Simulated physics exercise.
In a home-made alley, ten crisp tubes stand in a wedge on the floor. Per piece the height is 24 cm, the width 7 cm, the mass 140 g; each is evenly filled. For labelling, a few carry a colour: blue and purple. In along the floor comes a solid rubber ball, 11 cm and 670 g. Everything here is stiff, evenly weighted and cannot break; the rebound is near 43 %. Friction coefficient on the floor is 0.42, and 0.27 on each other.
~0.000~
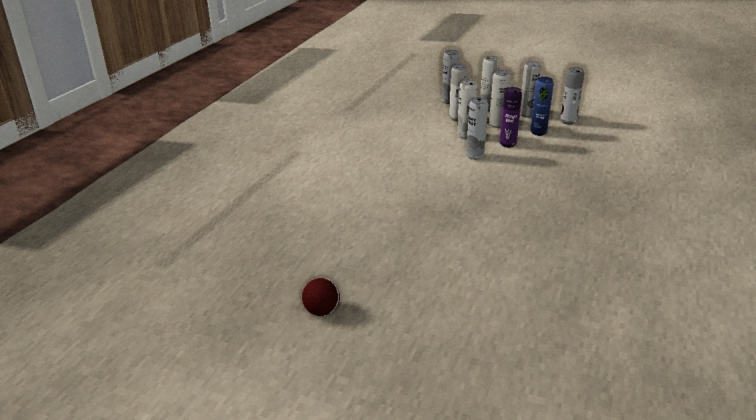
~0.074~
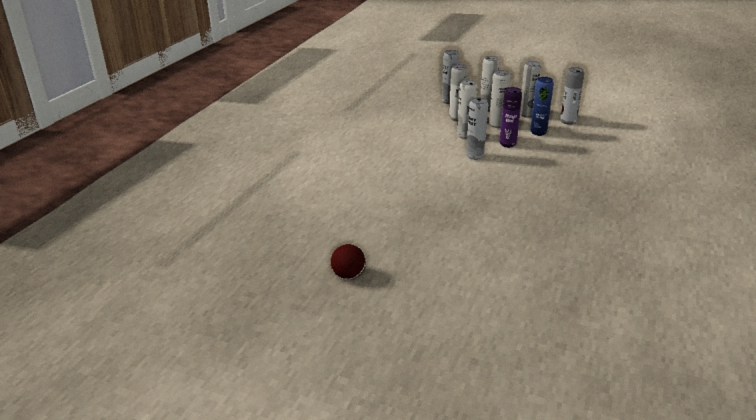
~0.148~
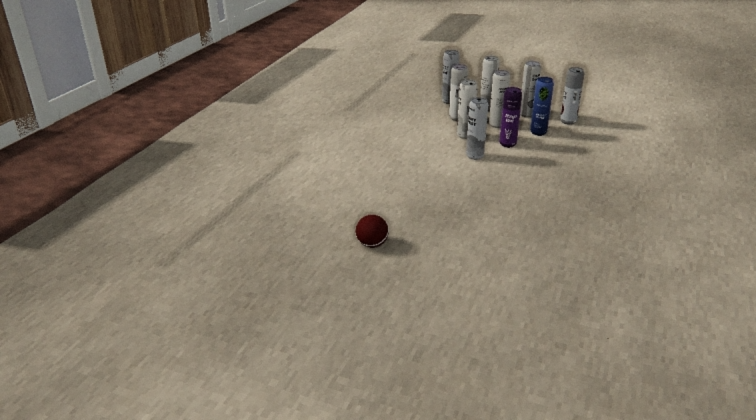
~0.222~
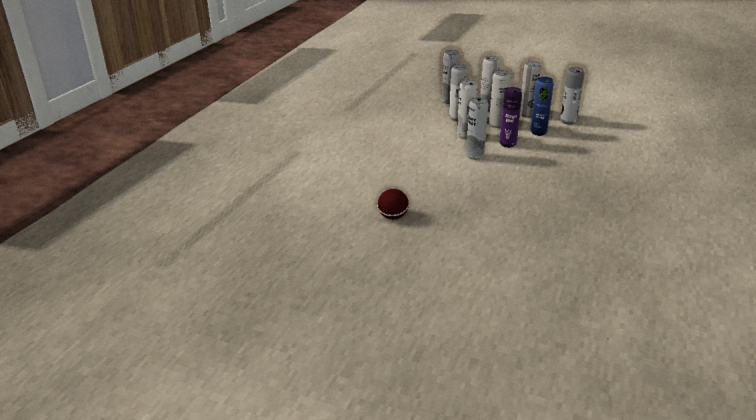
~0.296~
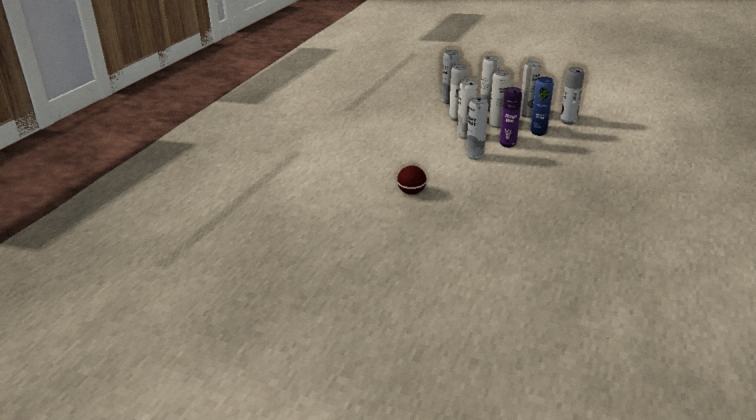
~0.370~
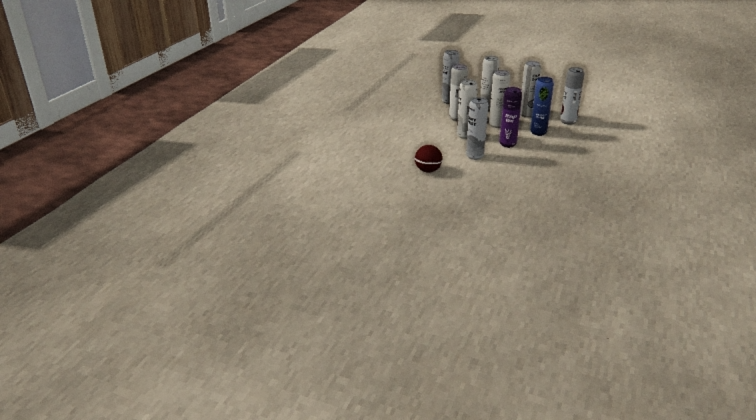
On a pale indoor floor, a dark red ball rolling away from the viewer and rightward, nearing a standing cluster of tubes.
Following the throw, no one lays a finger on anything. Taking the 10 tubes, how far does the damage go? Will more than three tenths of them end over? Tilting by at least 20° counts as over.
Yes.
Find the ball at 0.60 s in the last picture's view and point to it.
(463, 109), roughly.
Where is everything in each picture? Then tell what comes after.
In the first frame (pixels give the middle of a visible side), ball (321, 297) 1.07 m before the front row; blue tube (542, 110); purple tube (510, 121); none has stirred.
In the second frame, ball (348, 262) 89 cm before the front row; blue tube (542, 110).
In the third frame, ball (372, 231) 71 cm before the front row; blue tube (542, 110).
In the fourth frame, ball (393, 204) 54 cm before the front row; blue tube (542, 110).
In the fifth frame, ball (412, 180) 36 cm before the front row; blue tube (542, 110).
In the sixth frame, ball (429, 159) 18 cm before the front row; blue tube (542, 110); purple tube (510, 121); none has stirred.
After 0.60 s, ball still moving; 2 of the 10 tubes over.
After 0.84 s, ball still moving; 1 of the 10 tubes over.
After 1.34 s, ball still moving; 6 of the 10 tubes over.
In the end (1.6 s), ball rolling away; 6 of the 10 tubes over; blue tube unmoved; purple tube unmoved. That is 60 per cent. From the last view, middles, blue tube near (542, 107), purple tube near (511, 118).
